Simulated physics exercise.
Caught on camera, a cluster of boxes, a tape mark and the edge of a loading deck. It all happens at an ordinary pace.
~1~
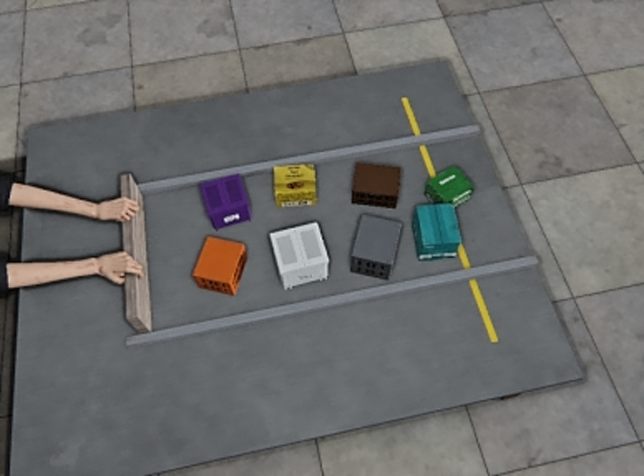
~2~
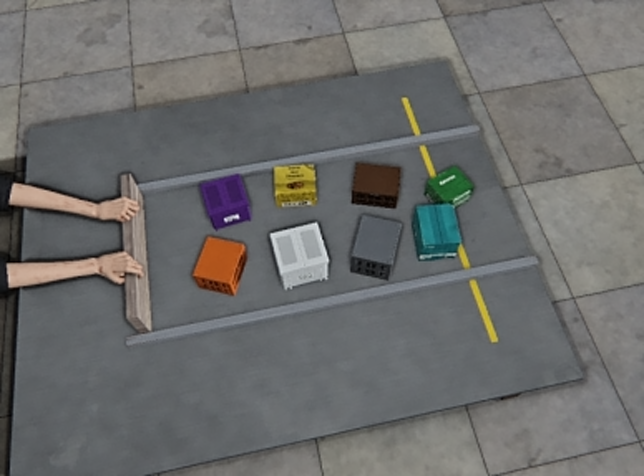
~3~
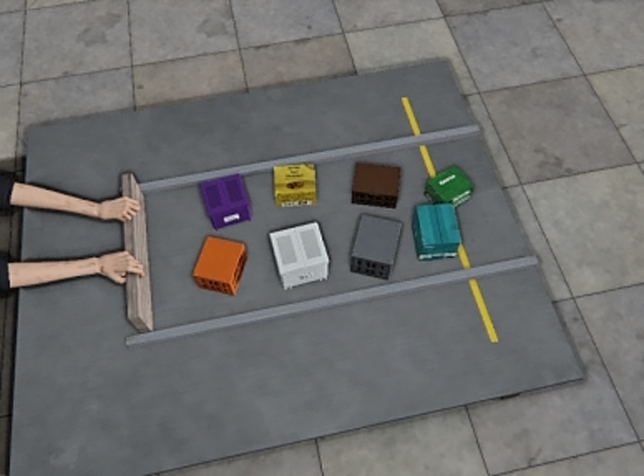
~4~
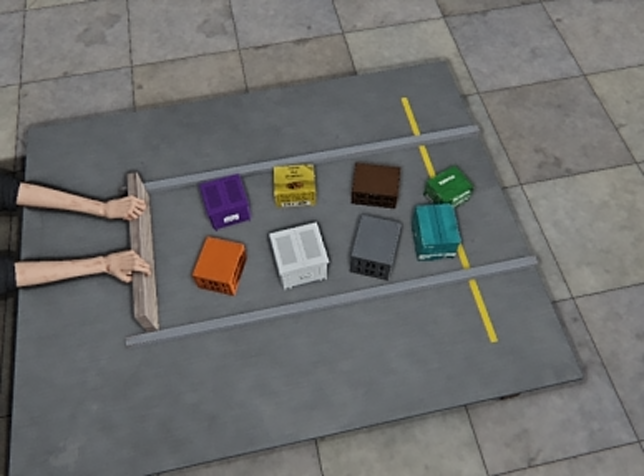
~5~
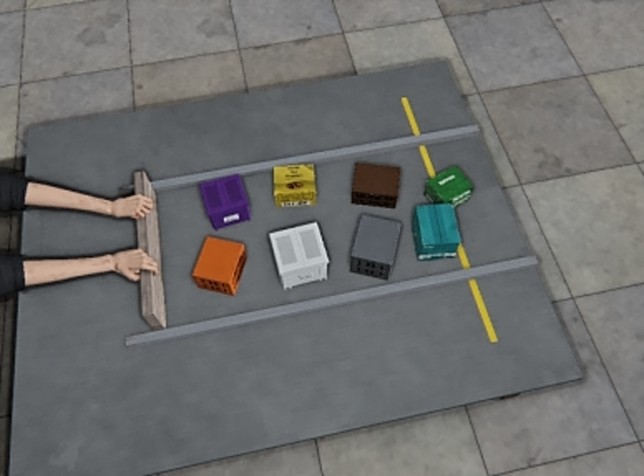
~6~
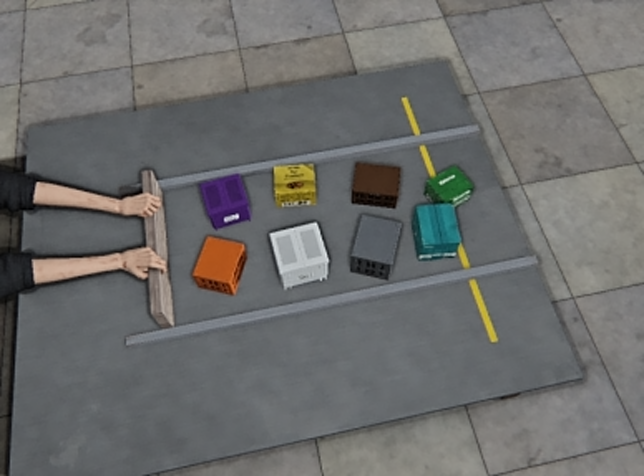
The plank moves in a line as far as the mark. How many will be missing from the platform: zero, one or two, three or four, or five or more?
The number that fall off is three or four.
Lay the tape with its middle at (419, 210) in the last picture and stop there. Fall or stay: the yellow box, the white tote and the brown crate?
The yellow box is kept, the white tote stays on, the brown crate holds on.
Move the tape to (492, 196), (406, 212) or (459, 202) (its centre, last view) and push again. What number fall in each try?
In that order 8, 2 and 6.
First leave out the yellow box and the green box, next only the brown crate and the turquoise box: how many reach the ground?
2 in the first case, 1 in the second.
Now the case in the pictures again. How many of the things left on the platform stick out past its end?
3 of them.
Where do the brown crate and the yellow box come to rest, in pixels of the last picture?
About (498, 182), and the other about (483, 142).
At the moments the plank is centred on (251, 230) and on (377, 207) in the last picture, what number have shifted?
The counts are 4 and 8.
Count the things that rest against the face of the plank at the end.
2 of them.
Early on, none off yet; green box at rest near (448, 191); turquoise box at rest near (435, 232); brown crate at rest near (376, 186).
A while later, none off yet; green box travelled a little near (461, 191); turquoise box travelled about its own width near (470, 226); brown crate travelled about its own width near (415, 183).
Further along, none off yet; green box travelled well along near (510, 190); turquoise box leaning well over near (548, 229); brown crate travelled well along near (465, 184).
Finally, the number that fall off is three or four; lost, grey crate, turquoise box and green box.
